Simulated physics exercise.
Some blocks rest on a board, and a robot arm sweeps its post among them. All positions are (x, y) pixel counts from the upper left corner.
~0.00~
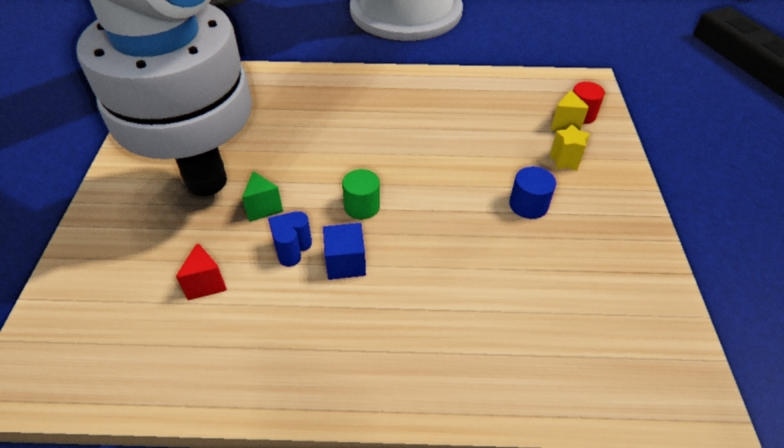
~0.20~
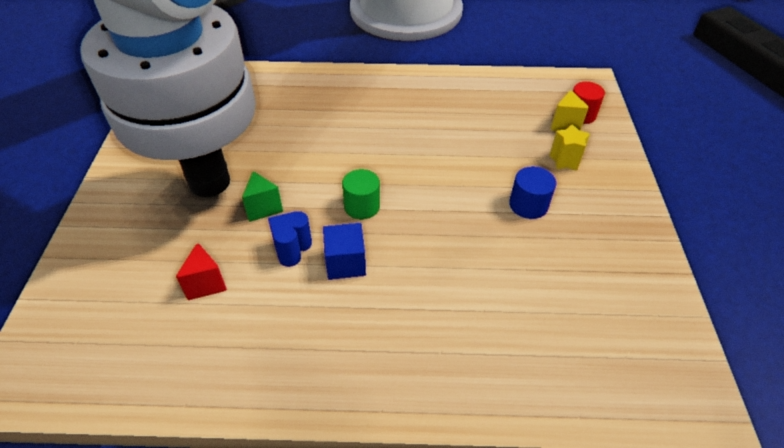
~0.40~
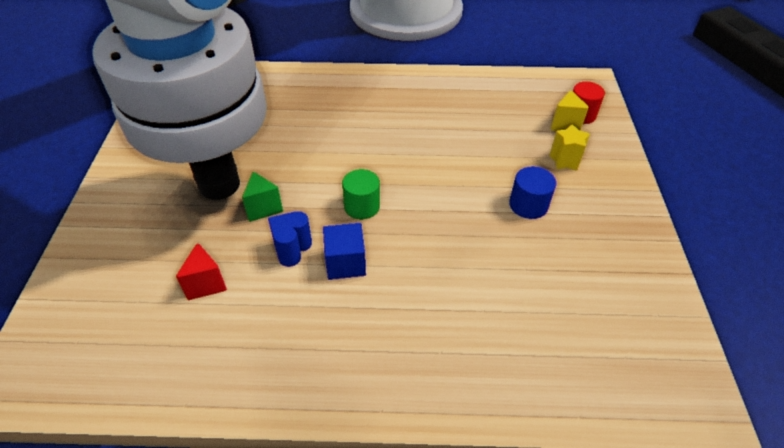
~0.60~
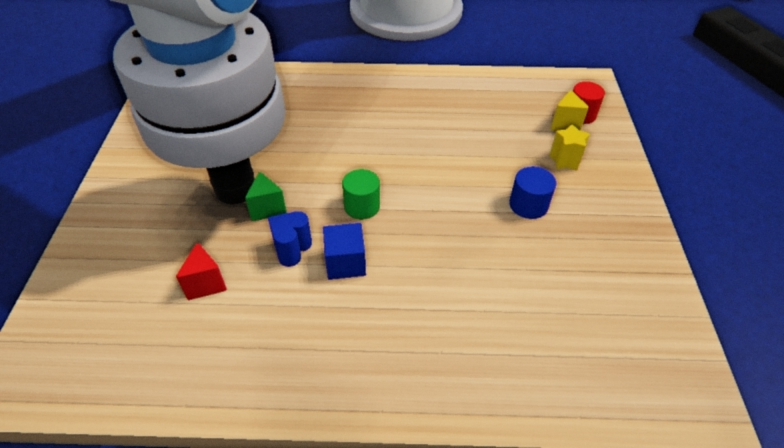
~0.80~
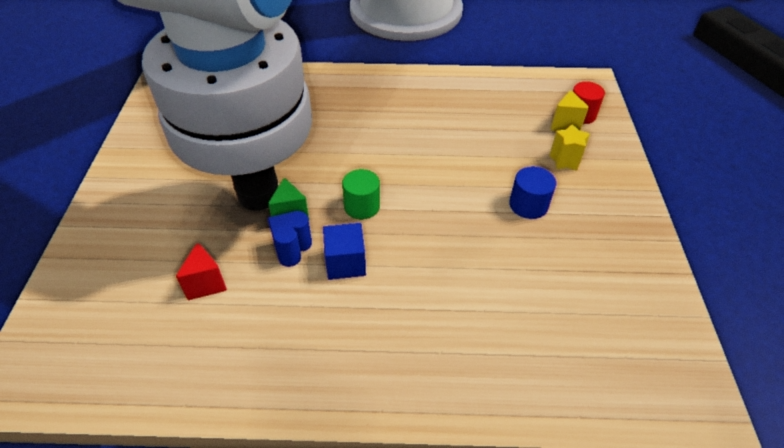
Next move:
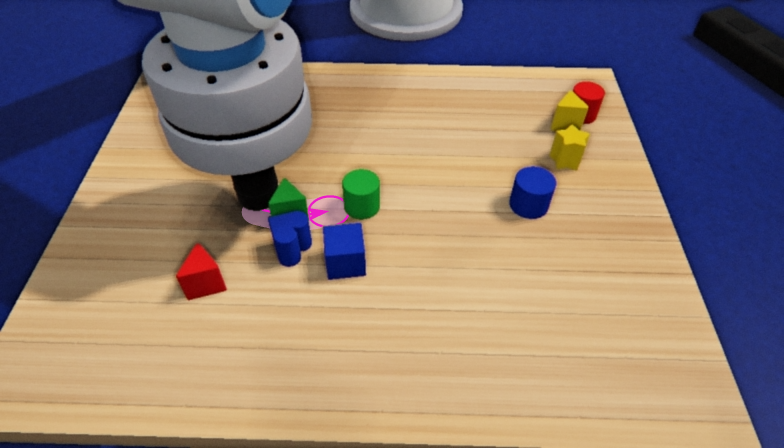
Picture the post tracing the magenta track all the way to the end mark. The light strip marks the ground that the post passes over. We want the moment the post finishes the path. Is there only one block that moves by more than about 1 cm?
Yes.
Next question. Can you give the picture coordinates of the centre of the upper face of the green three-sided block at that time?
Just about (349, 205).
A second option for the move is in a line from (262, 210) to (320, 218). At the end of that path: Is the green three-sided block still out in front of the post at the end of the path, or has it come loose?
By then it is in front of the post.
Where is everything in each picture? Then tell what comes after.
In the first frame, lower end of the post at (207, 183), tops of blocks, green three-sided block at (258, 184), blue heart-shaped block at (287, 225), green circular block at (361, 181).
In the second frame, post at (210, 184), blocks as before.
In the third frame, post at (220, 186), blocks as before.
In the fourth frame, post at (236, 191), green three-sided block at (262, 185).
In the fifth frame, post at (259, 197), green three-sided block at (286, 192), blue heart-shaped block at (287, 225), green circular block at (361, 181).
The drawn path runs from (262, 210) over (284, 214) and (306, 215) to (329, 211).
The first path, step by step. Halfway along, post at (293, 202); green three-sided block at (320, 199).
At the end, post at (327, 198); green three-sided block at (349, 205); blue heart-shaped block not moved; green circular block at (366, 181).
